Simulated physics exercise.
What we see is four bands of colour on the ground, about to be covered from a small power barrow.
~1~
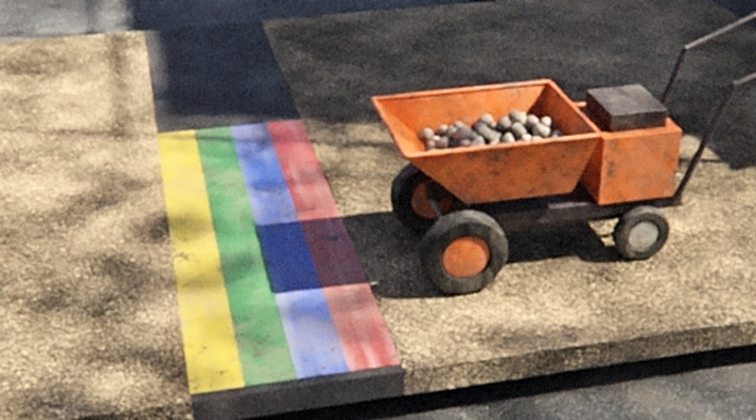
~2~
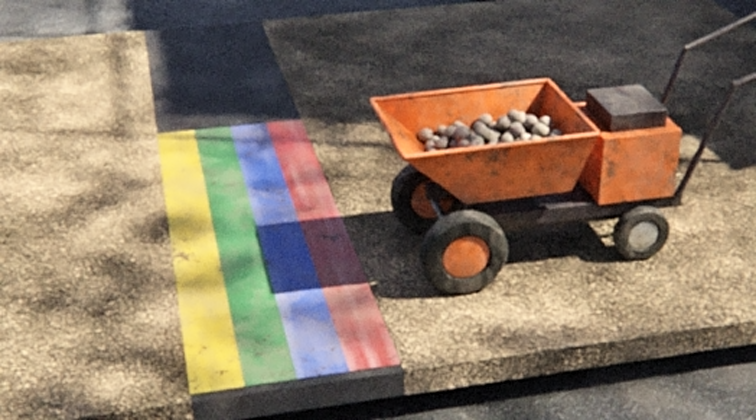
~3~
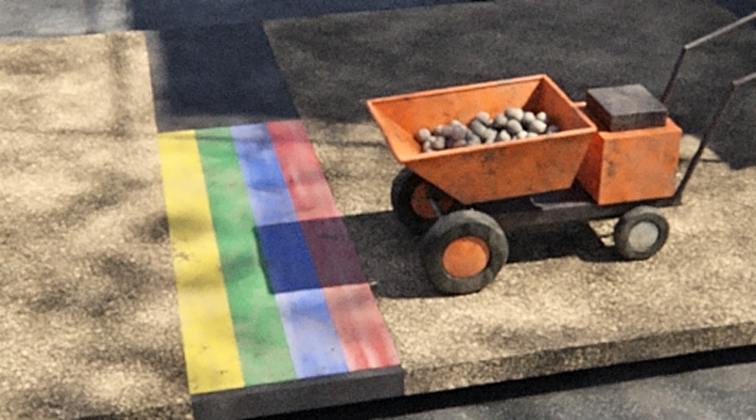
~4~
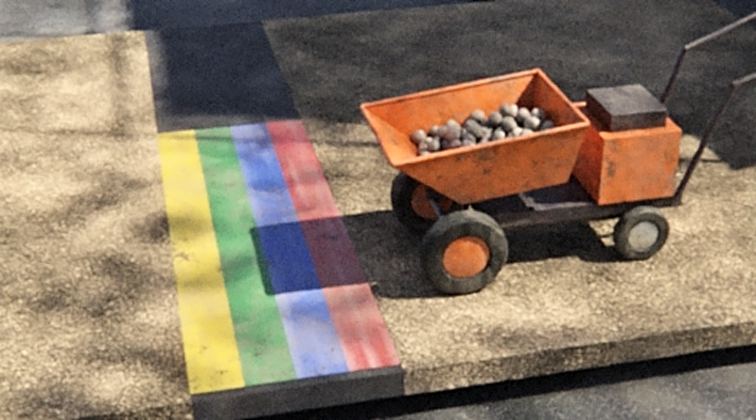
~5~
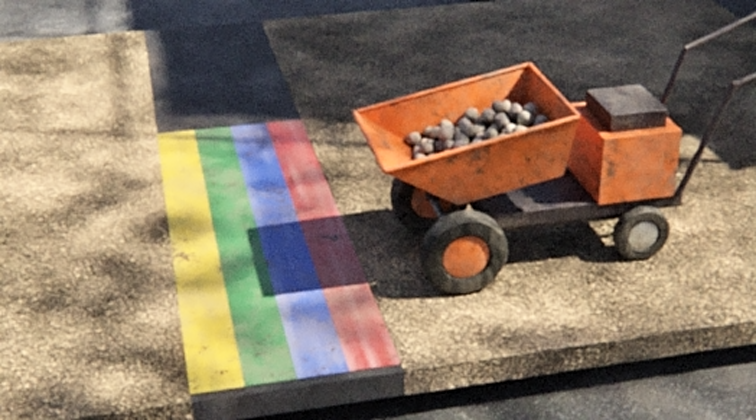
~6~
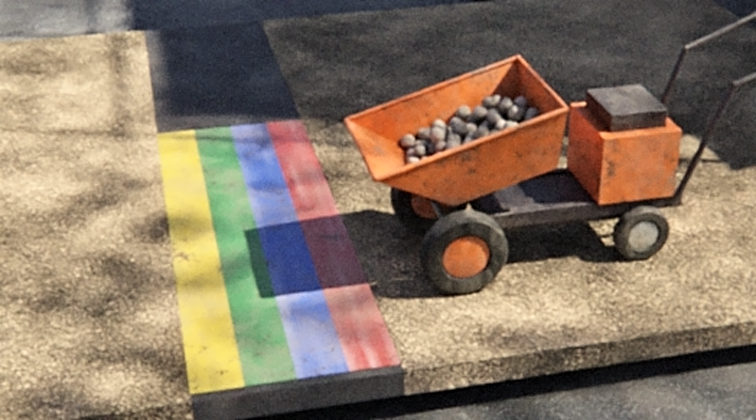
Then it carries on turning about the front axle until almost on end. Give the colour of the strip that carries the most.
It is blue.
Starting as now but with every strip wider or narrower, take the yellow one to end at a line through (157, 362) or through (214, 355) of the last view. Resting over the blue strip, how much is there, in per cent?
40 and 30 percent, roughly.
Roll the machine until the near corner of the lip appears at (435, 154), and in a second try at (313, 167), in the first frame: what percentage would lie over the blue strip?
Some 30 in a hundred, then some 0 in a hundred.
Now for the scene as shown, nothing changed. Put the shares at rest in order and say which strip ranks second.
Next in line comes the green strip.
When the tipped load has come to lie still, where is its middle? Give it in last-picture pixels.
I'd put the middle somewhere around (277, 277).
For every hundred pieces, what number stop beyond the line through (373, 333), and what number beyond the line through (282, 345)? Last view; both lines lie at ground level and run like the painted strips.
Around 80 per cent for the first, and 30 per cent for the second.
Soon after the last picture, skip tipped steeply; all in the skip.
A little later, skip tipped steeply; most in the skip; a stray few over the red strip; about a quarter over the blue strip; a stray few over the green strip.
Later still, skip tipped right over; about a quarter in the skip; a small part over the red strip; about a third over the blue strip; about a quarter over the green strip; a small part over the yellow strip; a stray few off the paint.
At rest, skip tipped right over; about a quarter in the skip; a small part over the red strip; about a third over the blue strip; about a quarter over the green strip; a small part over the yellow strip; a stray few off the paint.
